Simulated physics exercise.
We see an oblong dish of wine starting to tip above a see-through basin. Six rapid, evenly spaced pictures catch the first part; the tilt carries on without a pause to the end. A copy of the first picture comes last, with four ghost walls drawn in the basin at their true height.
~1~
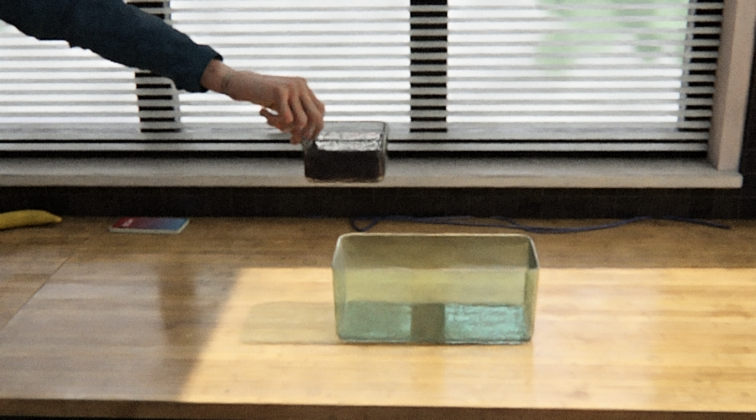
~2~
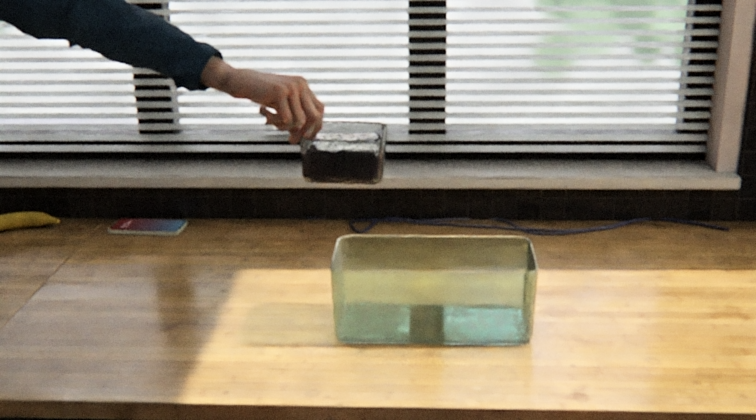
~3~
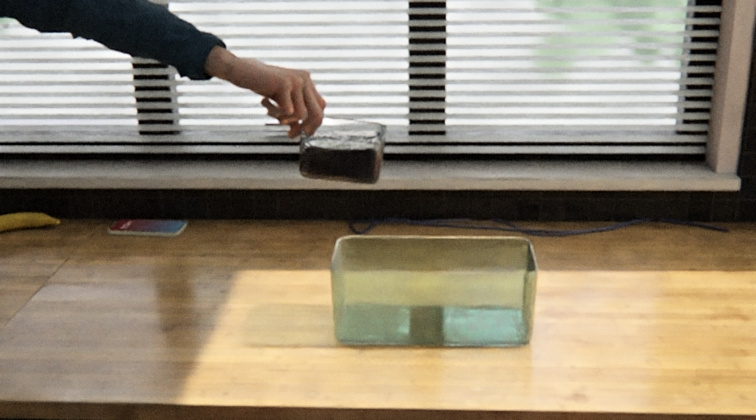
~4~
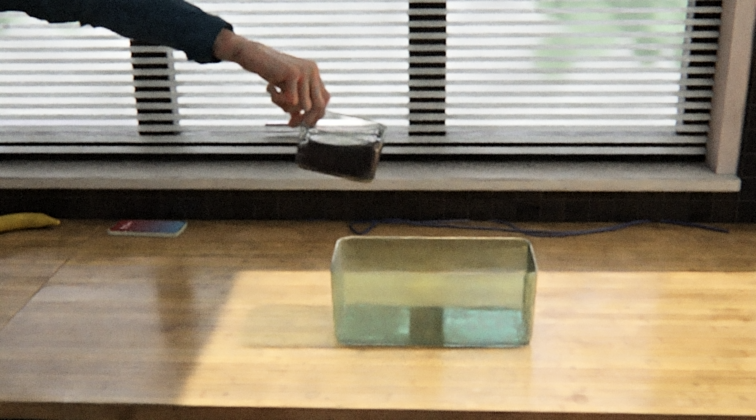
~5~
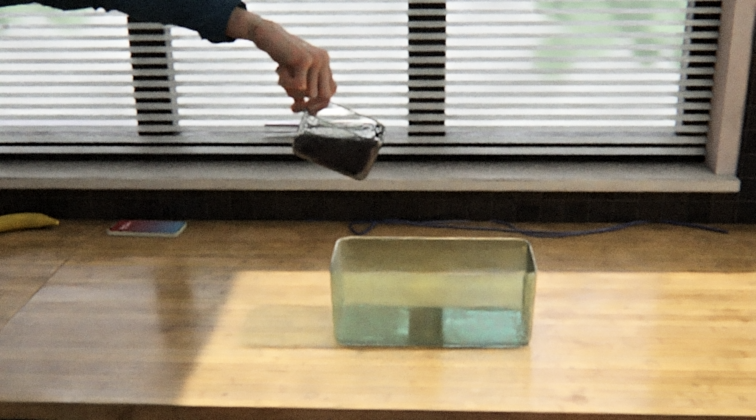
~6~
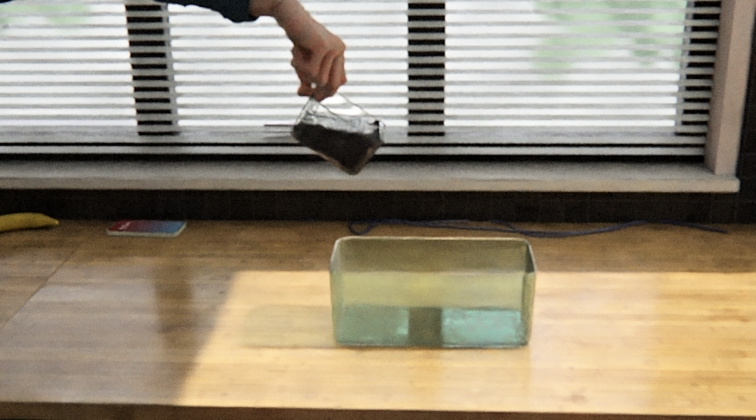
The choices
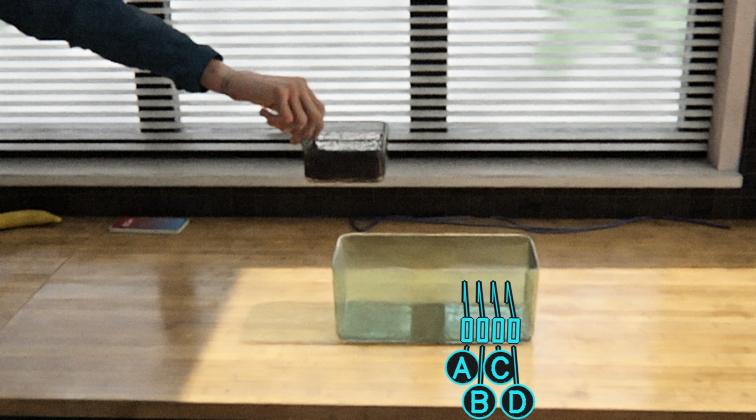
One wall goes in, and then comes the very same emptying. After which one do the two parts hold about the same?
A beats the others.
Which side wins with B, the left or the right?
The left side.
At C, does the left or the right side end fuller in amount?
The left one.
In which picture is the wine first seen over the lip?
Picture 6.
On the marked copy, A at (466, 346); B at (482, 346); C at (498, 346); D at (513, 347).
With A, about 45 % ends left of the wall and 49 % right of it; 5 % is lost outside.
With B, about 69 % ends left of the wall and 25 % right of it; 6 % is lost outside.
With C, about 81 % ends left of the wall and 10 % right of it; 9 % is lost outside.
With D, about 83 % ends left of the wall and 12 % right of it; 5 % is lost outside.
